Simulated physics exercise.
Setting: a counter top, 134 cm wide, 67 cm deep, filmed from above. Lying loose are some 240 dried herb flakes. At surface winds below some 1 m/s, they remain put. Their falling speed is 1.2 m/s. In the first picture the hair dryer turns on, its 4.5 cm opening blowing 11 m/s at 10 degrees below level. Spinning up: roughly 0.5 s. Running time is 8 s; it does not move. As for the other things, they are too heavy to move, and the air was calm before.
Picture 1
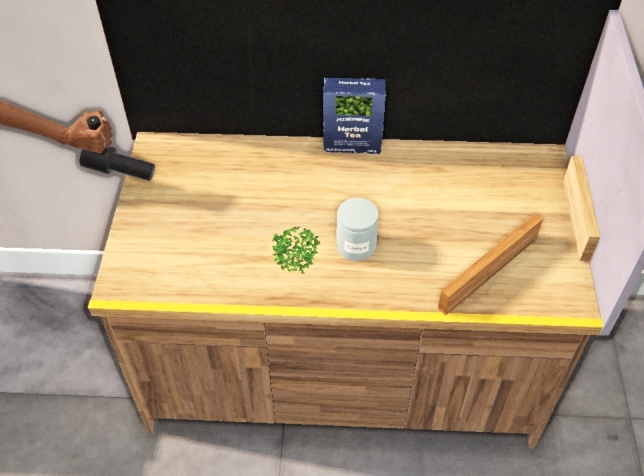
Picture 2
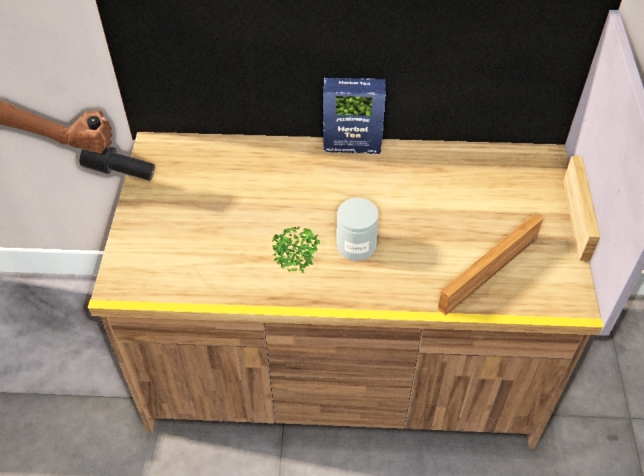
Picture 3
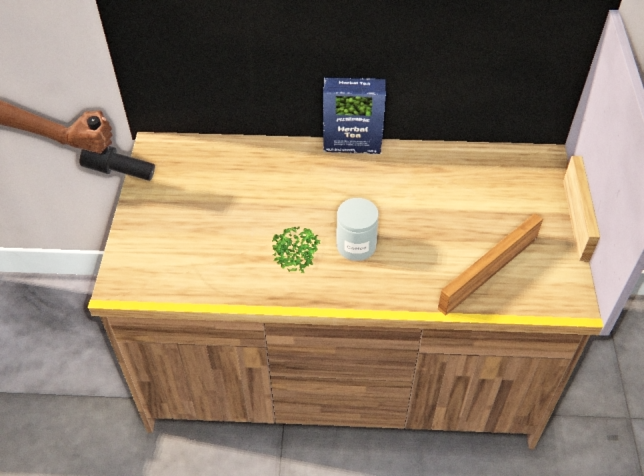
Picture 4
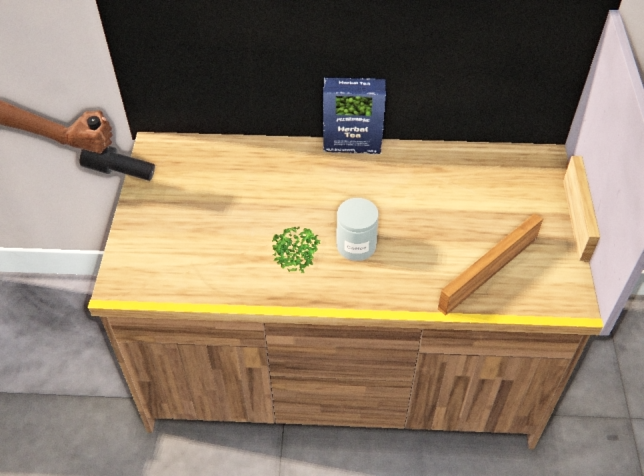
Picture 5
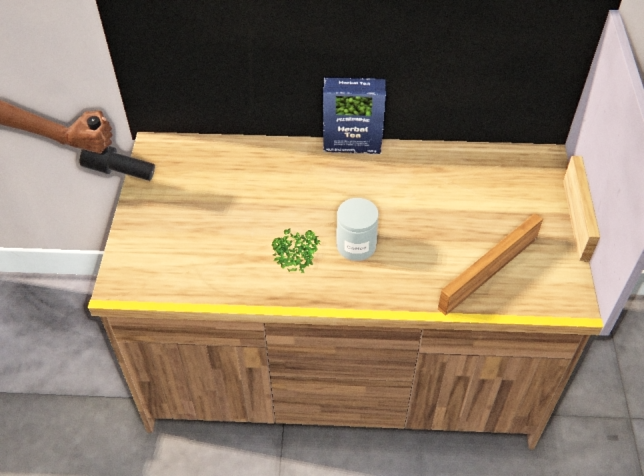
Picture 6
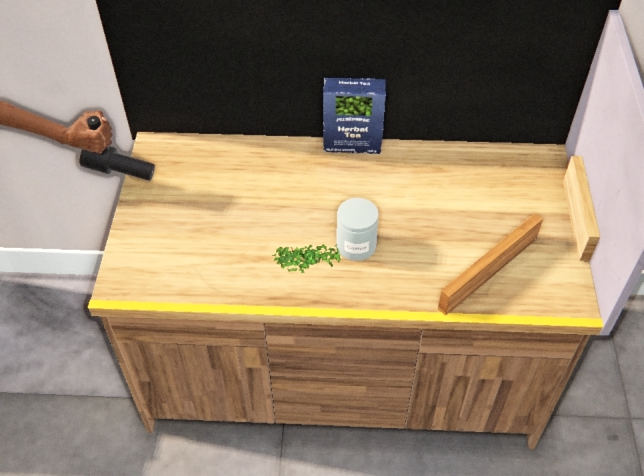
A loose pile of green dried herb flakes lies still on a wooden counter top, then spreads to the right toward a pale jar, while a hand holds a black hair dryer at the left and the carton stays put.
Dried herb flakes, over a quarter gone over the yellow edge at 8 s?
Quarter exceeded.
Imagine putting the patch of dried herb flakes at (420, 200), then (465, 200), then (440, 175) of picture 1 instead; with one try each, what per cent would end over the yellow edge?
15, 10 and 0 in a hundred, respectively.
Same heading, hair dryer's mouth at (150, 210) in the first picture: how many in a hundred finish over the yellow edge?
50 per cent.
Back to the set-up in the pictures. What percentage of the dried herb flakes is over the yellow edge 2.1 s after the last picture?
The share is about 90 percent.
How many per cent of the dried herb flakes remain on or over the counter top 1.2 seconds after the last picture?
Close to 5 in a hundred are still there at that time.
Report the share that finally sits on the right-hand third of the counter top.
Roughly 0 in a hundred.
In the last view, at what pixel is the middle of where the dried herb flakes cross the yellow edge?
Roughly at pixel (357, 318).
Then, 1.2 s after the last picture the count stands so, 94 % are over the yellow edge.
Then, 2.1 s after the last picture the count stands so, 94 % are over the yellow edge.
Then, 4.0 s after the last picture the count stands so, 95 % are over the yellow edge.
Then, 7.6 s after the last picture, at the end, 95 % are over the yellow edge.
